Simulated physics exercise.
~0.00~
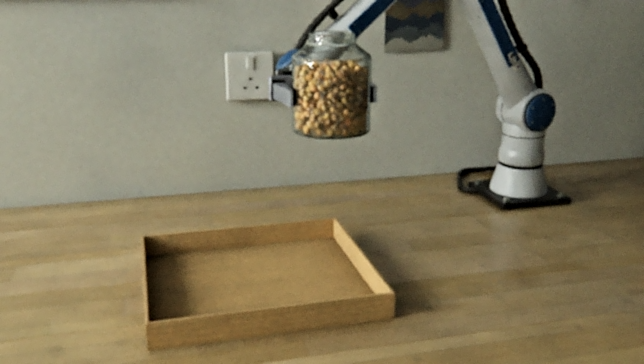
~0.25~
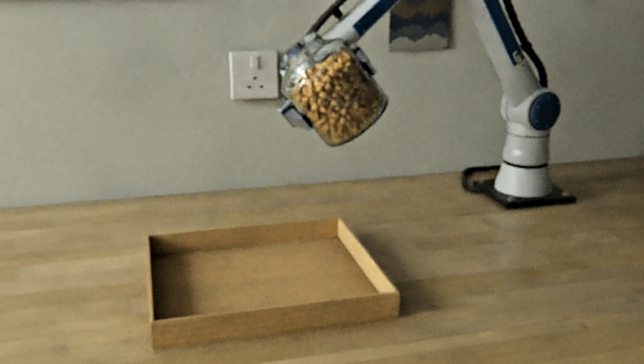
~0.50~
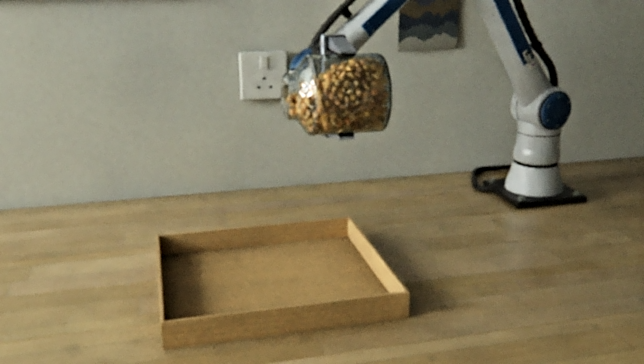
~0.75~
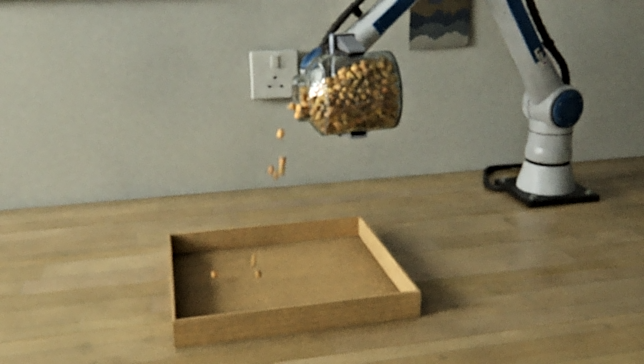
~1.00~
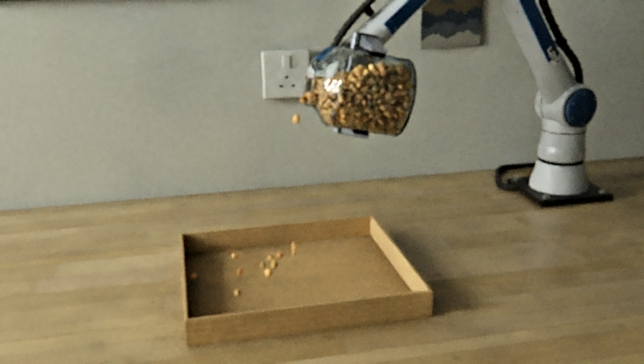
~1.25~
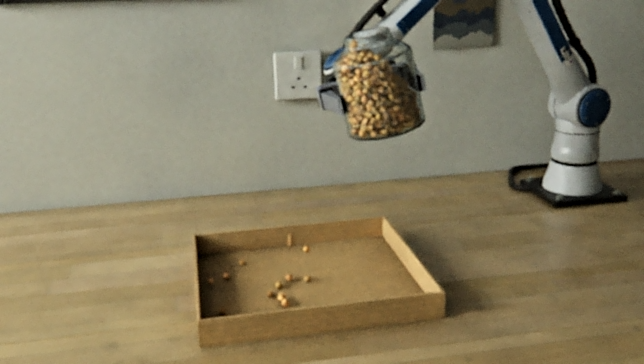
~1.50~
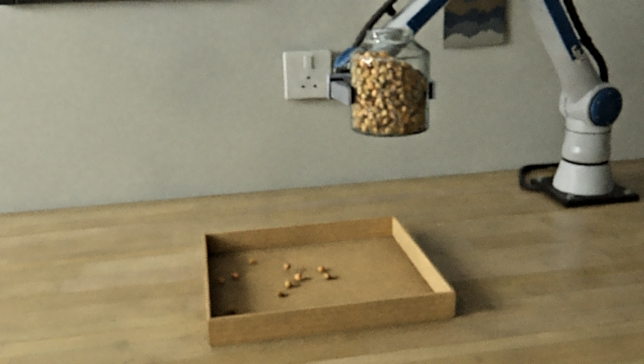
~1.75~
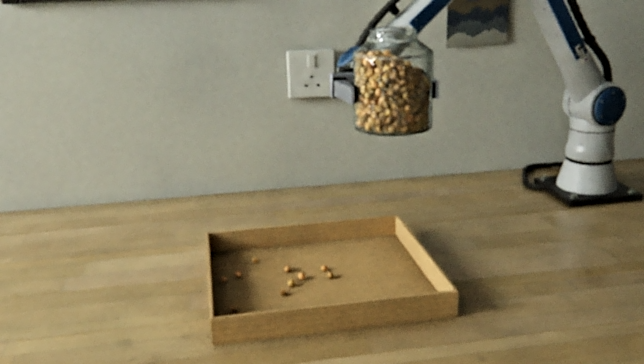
A glass jar full of dried chickpeas, held by a robot arm, tipped over to the left above a shallow wooden tray, spilled a small scattering into it, then swung back upright, still mostly full, with a few chickpeas lying in the tray.
